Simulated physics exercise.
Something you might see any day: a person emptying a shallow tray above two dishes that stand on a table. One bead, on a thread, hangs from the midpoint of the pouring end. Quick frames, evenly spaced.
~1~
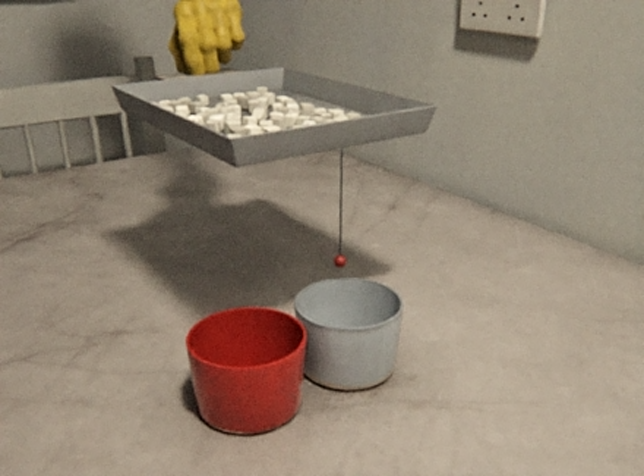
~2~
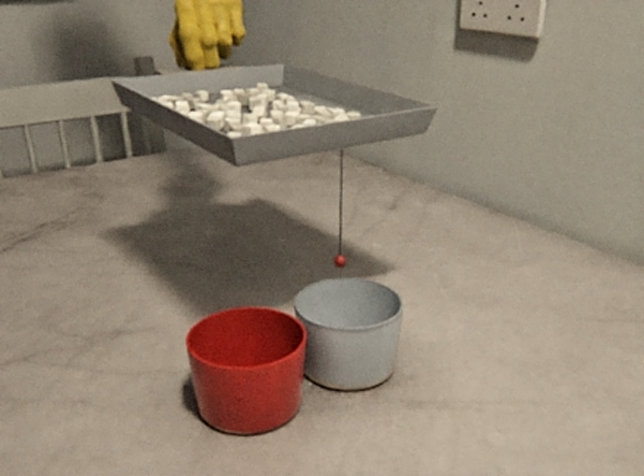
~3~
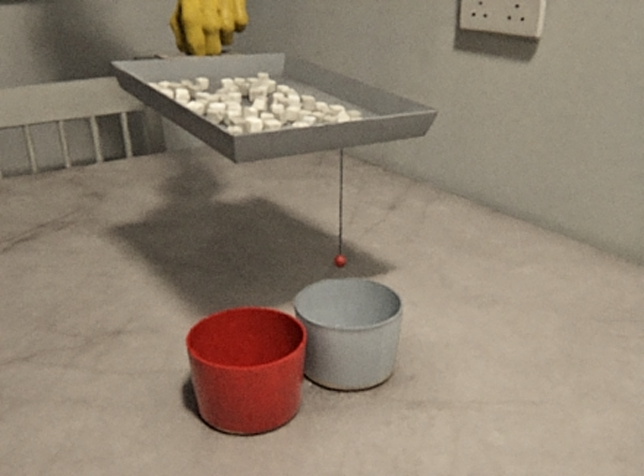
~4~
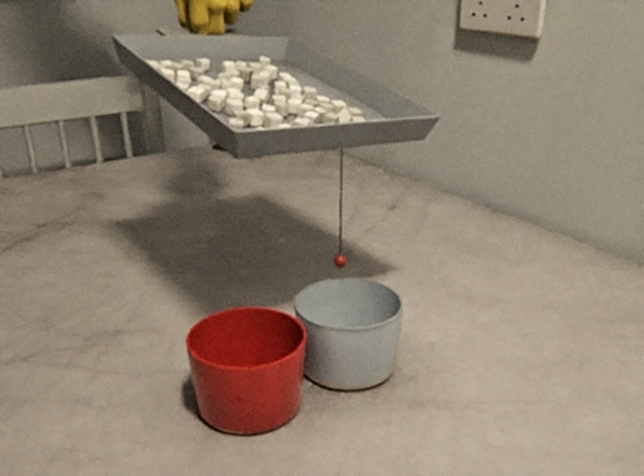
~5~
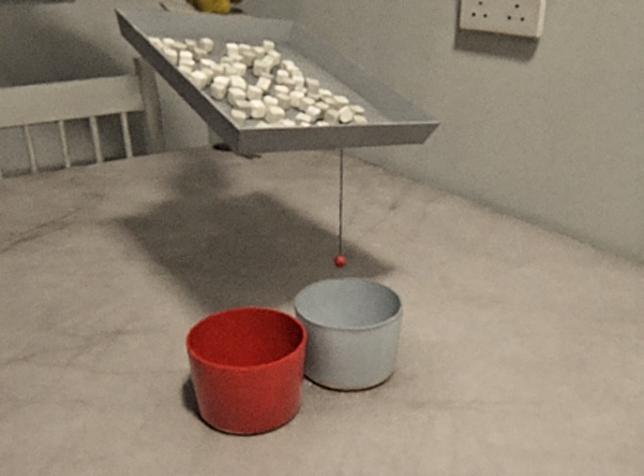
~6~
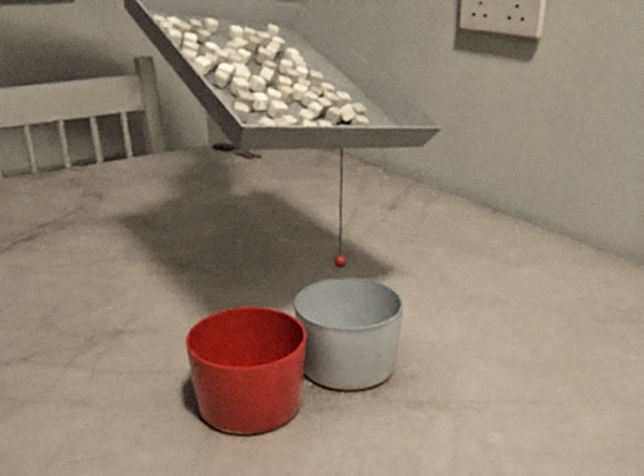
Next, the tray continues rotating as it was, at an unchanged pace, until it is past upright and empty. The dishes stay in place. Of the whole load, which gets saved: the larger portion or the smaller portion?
So the dishes get the minority of the load, I reckon.
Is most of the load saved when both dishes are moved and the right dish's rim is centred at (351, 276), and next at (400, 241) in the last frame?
For the two places in order: A minority share, a minority share.
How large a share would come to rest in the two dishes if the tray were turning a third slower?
Roughly 10 percent.
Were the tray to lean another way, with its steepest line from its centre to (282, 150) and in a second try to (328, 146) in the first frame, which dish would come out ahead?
For the first slope the lefthand dish, for the second the righthand dish.
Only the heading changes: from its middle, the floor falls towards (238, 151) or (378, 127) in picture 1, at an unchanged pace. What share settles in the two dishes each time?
You'd get 30 per cent the first time and 0 per cent the second time.
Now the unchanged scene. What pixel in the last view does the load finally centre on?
Once nothing moves, the middle sits near (466, 326).
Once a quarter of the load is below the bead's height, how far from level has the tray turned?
About 90 degrees.
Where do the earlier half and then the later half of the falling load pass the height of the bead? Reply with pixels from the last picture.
The first part at (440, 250); the rest at (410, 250).
Just after the last frame, tray tipped steeply; almost all on the tray; just a few in the air.
A moment on, tray tipped past a quarter turn; roughly a quarter on the tray; just a few in the right dish; roughly half outside both; about a tenth in the air.
Further on, tray tipped past a quarter turn; about a tenth in the right dish; almost all outside both.
When it is over, tray tipped past a quarter turn; not one in the left dish; about a tenth in the right dish; almost all outside both.
